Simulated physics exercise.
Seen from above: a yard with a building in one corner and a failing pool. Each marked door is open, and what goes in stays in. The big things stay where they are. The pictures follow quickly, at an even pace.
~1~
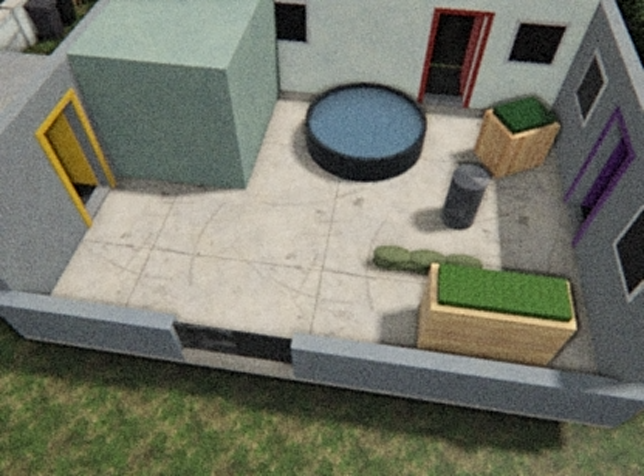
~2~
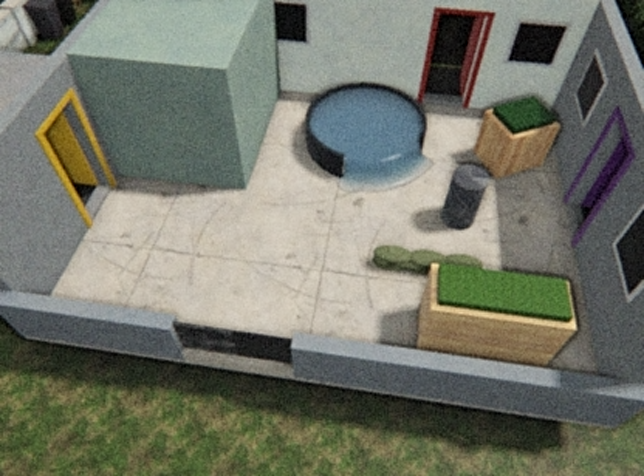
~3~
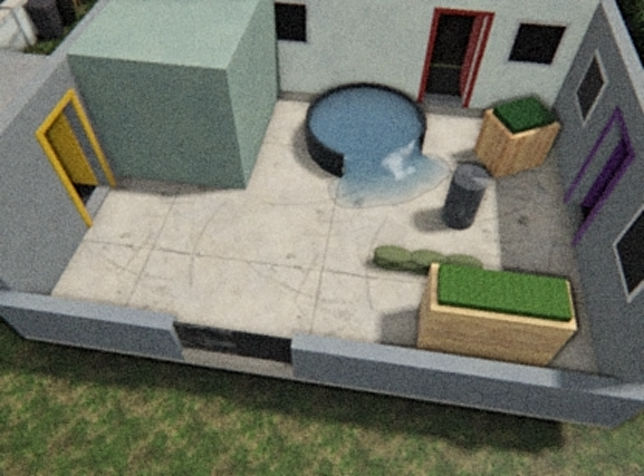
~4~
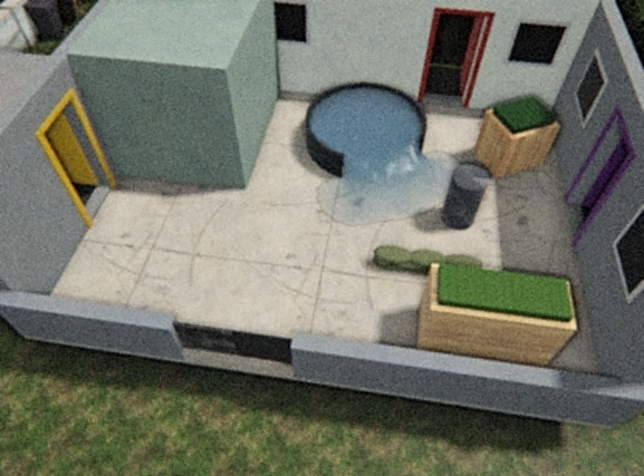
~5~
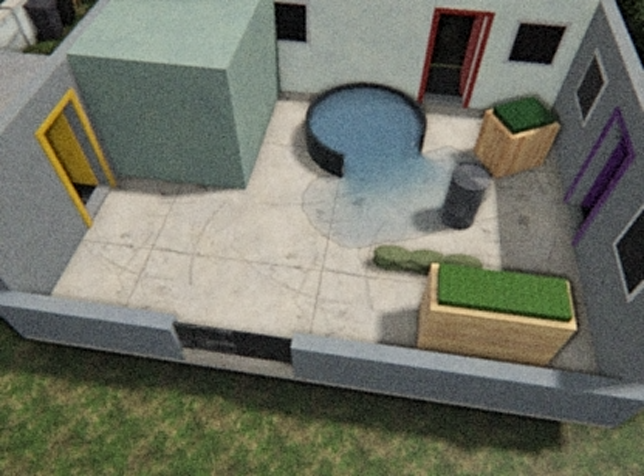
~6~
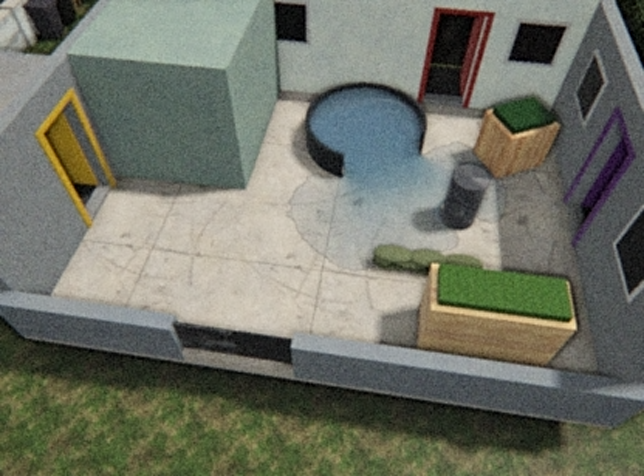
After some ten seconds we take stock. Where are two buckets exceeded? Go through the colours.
One by one: The purple door takes more than that; the red door stays under that; the yellow door stays under that.
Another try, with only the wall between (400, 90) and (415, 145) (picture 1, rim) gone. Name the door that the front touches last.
The yellow one.
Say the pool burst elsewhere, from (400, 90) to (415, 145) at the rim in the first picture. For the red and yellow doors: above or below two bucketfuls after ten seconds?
My reading: The red one passes that mark; the yellow one holds.
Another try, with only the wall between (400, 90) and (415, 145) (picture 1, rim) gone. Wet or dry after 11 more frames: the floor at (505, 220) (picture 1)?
Answer: Flooded.
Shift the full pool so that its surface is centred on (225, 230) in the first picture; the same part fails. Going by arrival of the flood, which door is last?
The red one.
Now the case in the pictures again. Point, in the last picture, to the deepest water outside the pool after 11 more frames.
Close to (423, 254).
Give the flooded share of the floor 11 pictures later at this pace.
Near 35 in a hundred.
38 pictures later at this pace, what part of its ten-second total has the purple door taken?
About 95 per cent.
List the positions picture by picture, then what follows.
The round tank at (366, 122) is whole and still, in the first frame.
The front is at (427, 159), out from the gap at (389, 171), in the second frame.
Water pours out at (389, 173) and has run to (445, 167), in the third frame.
Water pours out at (389, 173) and has run to a hidden place, in the fourth frame.
The front is at (340, 241), out from the gap at (389, 173), in the fifth frame.
Water pours out at (389, 173) and has run to (341, 261), in the sixth frame.
A moment on, water covers 25 % of the floor; the purple door not reached, the red door not reached, the yellow door not reached.
Next, water covers 35 % of the floor; the purple door under two buckets in, the red door not reached, the yellow door not reached.
Then, water covers 50 % of the floor; the purple door far over two buckets in, the red door not reached, the yellow door not reached.
Later, water covers 80 % of the floor; the purple door far over two buckets in, the red door wet at the sill, nothing in, the yellow door wet at the sill, nothing in.
In the end, water covers 90 % of the floor; the purple door far over two buckets in, the red door wet at the sill, nothing in, the yellow door under two buckets in.
